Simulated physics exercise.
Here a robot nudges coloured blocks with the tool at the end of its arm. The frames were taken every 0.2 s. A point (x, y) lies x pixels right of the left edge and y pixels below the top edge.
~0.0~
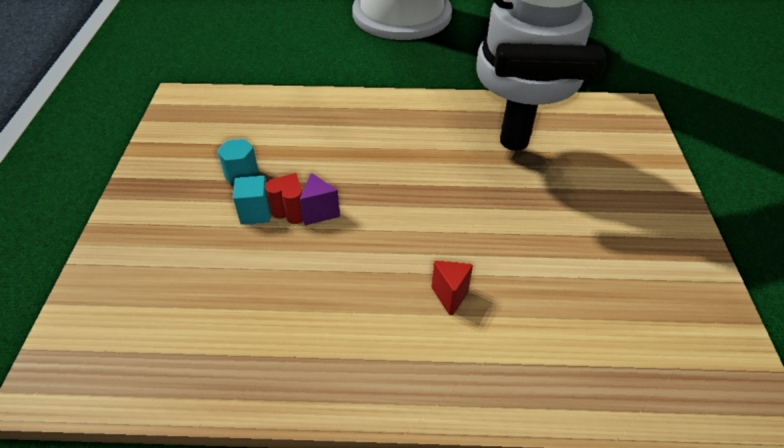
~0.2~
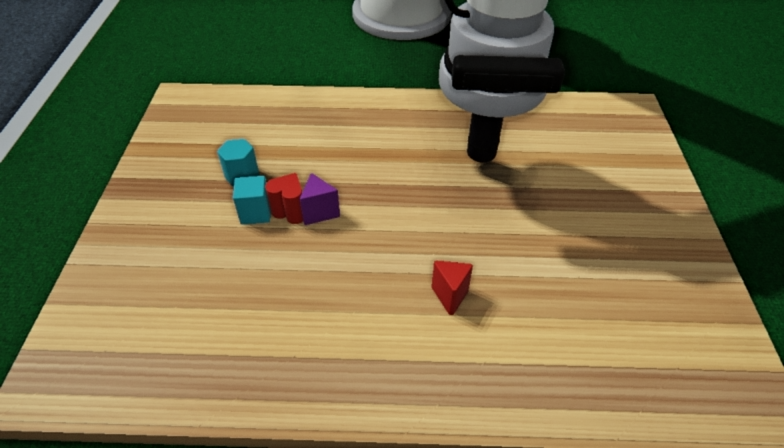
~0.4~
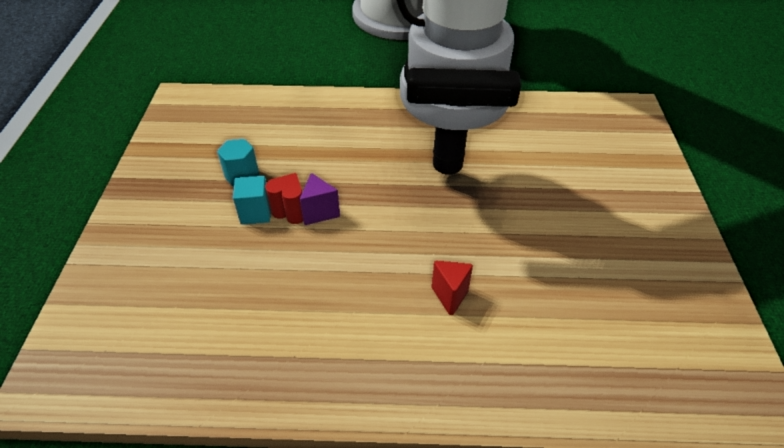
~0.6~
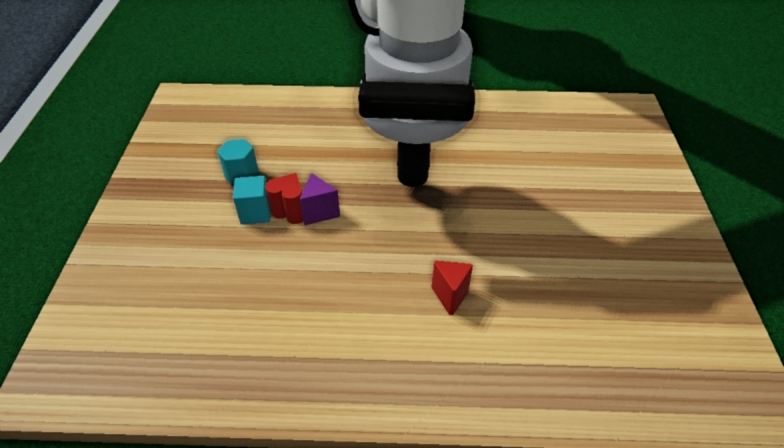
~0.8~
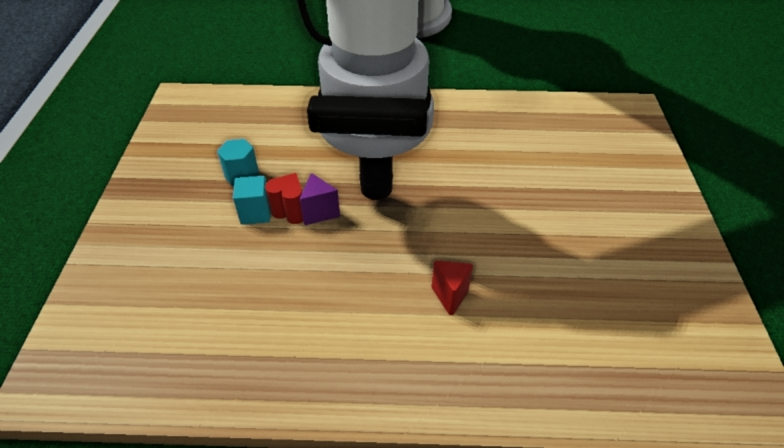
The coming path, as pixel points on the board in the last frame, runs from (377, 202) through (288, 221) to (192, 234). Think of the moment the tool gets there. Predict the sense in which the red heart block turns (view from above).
It rotates clockwise.
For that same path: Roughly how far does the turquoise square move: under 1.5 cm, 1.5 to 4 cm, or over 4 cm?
Shift of over 4 cm.
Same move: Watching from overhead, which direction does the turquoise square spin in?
The answer is clockwise.
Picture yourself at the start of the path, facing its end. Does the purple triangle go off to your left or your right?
Sideways shift: Left.
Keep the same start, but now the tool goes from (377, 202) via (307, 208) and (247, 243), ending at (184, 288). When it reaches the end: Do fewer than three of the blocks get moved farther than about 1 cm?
No, it doesn't check out.
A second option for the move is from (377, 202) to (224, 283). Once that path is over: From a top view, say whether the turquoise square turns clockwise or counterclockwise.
Prediction: Counterclockwise.
On the path given first. One third of the way, tool at (316, 204); turquoise square at (243, 185), turned 15° anticlockwise; red heart block at (273, 187), turned 55° clockwise; purple triangle at (289, 202), turned 25° clockwise.
Two thirds of the way, tool at (253, 215); turquoise square at (206, 175); red heart block at (232, 183), turned 70° clockwise; purple triangle at (225, 215).
At the end, tool at (188, 223); turquoise six-sided block unmoved; turquoise square at (195, 168), turned 20° clockwise; red heart block at (215, 182), turned 95° clockwise; purple triangle at (189, 229), turned 50° anticlockwise.
